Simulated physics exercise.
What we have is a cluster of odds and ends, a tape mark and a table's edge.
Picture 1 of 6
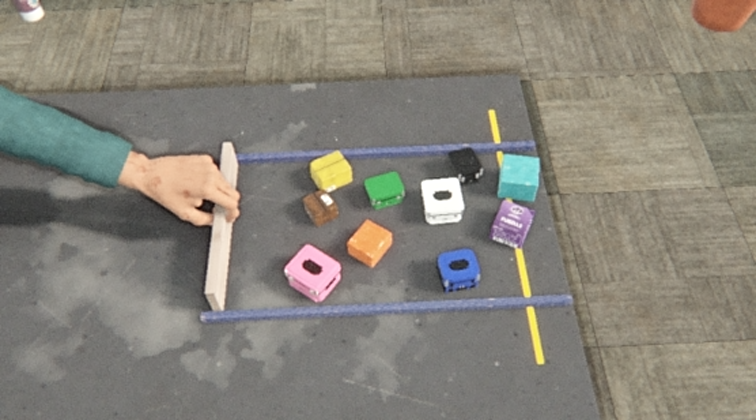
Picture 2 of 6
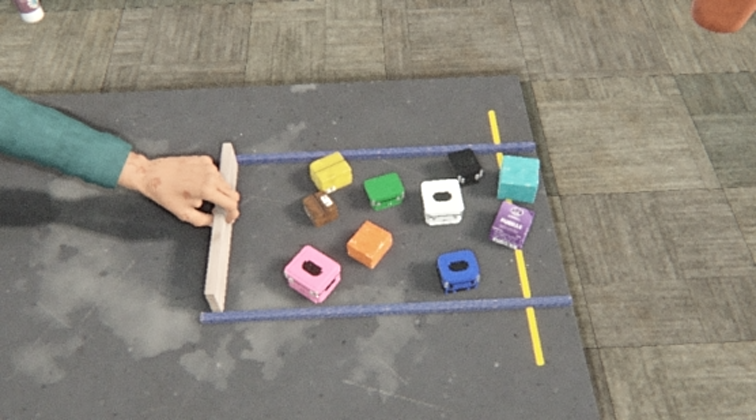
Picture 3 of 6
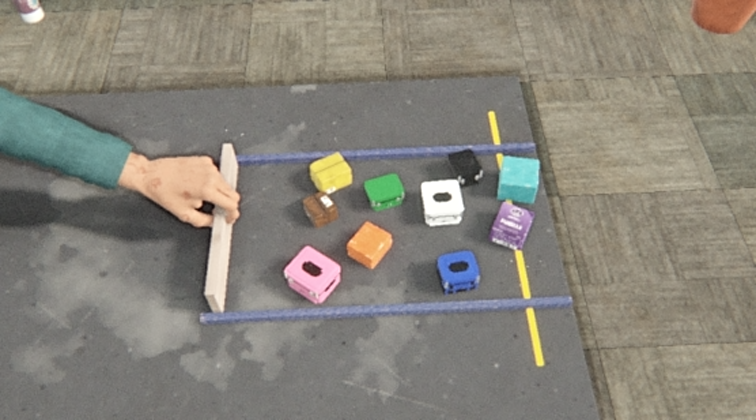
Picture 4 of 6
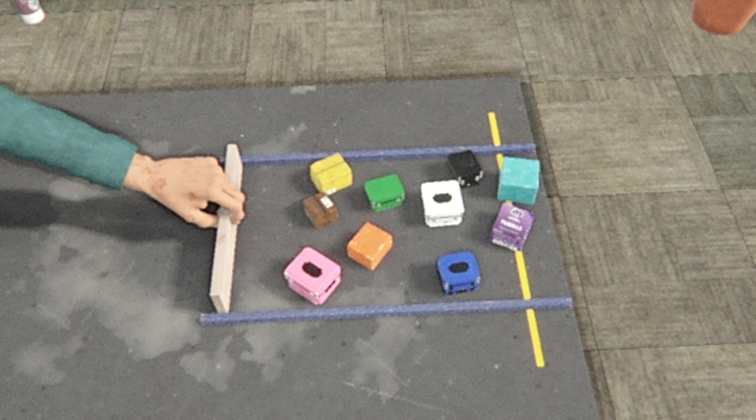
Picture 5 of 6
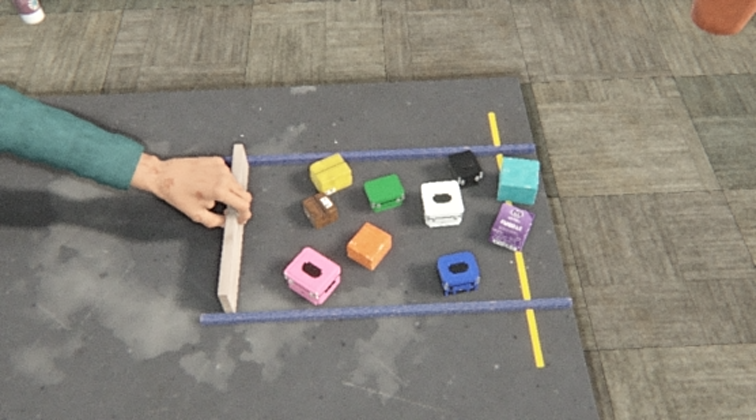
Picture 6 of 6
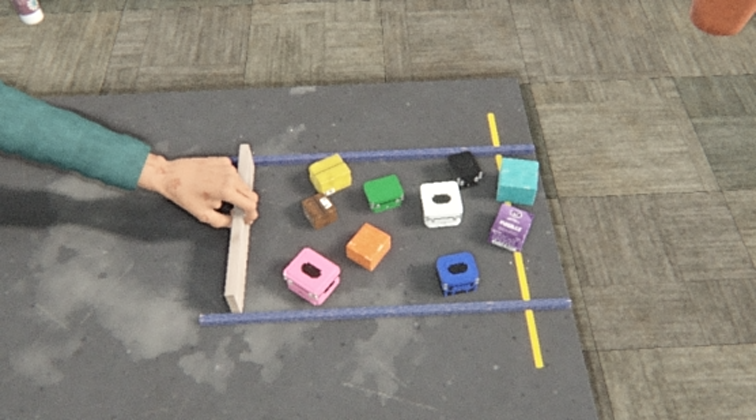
A hand holding a pale board upright on a dark table, then sliding it slightly right toward colourful blocks that stay still.
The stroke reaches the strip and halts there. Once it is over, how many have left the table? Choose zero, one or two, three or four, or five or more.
Five or more of them have left the table.
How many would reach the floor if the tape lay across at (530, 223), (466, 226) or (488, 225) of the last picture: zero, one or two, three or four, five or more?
More than four; zero; one or two.
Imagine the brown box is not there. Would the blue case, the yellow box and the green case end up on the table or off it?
Blue case: Over the edge; yellow box: Still there; green case: Still there.
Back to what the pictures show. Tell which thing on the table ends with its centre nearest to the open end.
It's the green case that ends nearest.
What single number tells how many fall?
The number that fall is 5.
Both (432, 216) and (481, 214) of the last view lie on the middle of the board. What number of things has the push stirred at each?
Answer - first 9, then 10.
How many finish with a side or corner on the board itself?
4 of them.
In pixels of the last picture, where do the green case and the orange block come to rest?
One ends up near (538, 183) and the other near (531, 234).
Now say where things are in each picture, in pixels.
The first frame shows turquoise block (518, 178); purple box (512, 225); black case (464, 167); board (223, 223); tape (513, 220).
The second frame shows purple box (512, 226); green case (384, 192).
The third frame shows black case (464, 169); yellow box (331, 174).
The fourth frame shows turquoise block (518, 181); white case (442, 204).
The fifth frame shows purple box (512, 227); blue case (458, 274).
The sixth frame shows turquoise block (517, 181); purple box (511, 228); black case (463, 171); board (241, 225); tape (512, 224).
Early on, none off yet; turquoise block at rest near (517, 181); purple box at rest near (511, 228); black case at rest near (463, 171).
A while later, none off yet; turquoise block at rest near (517, 181); purple box moving near (515, 228); black case travelled a little near (480, 167).
Finally, the number that fall off is five or more; lost, white case, blue case, black case, purple box and turquoise block.
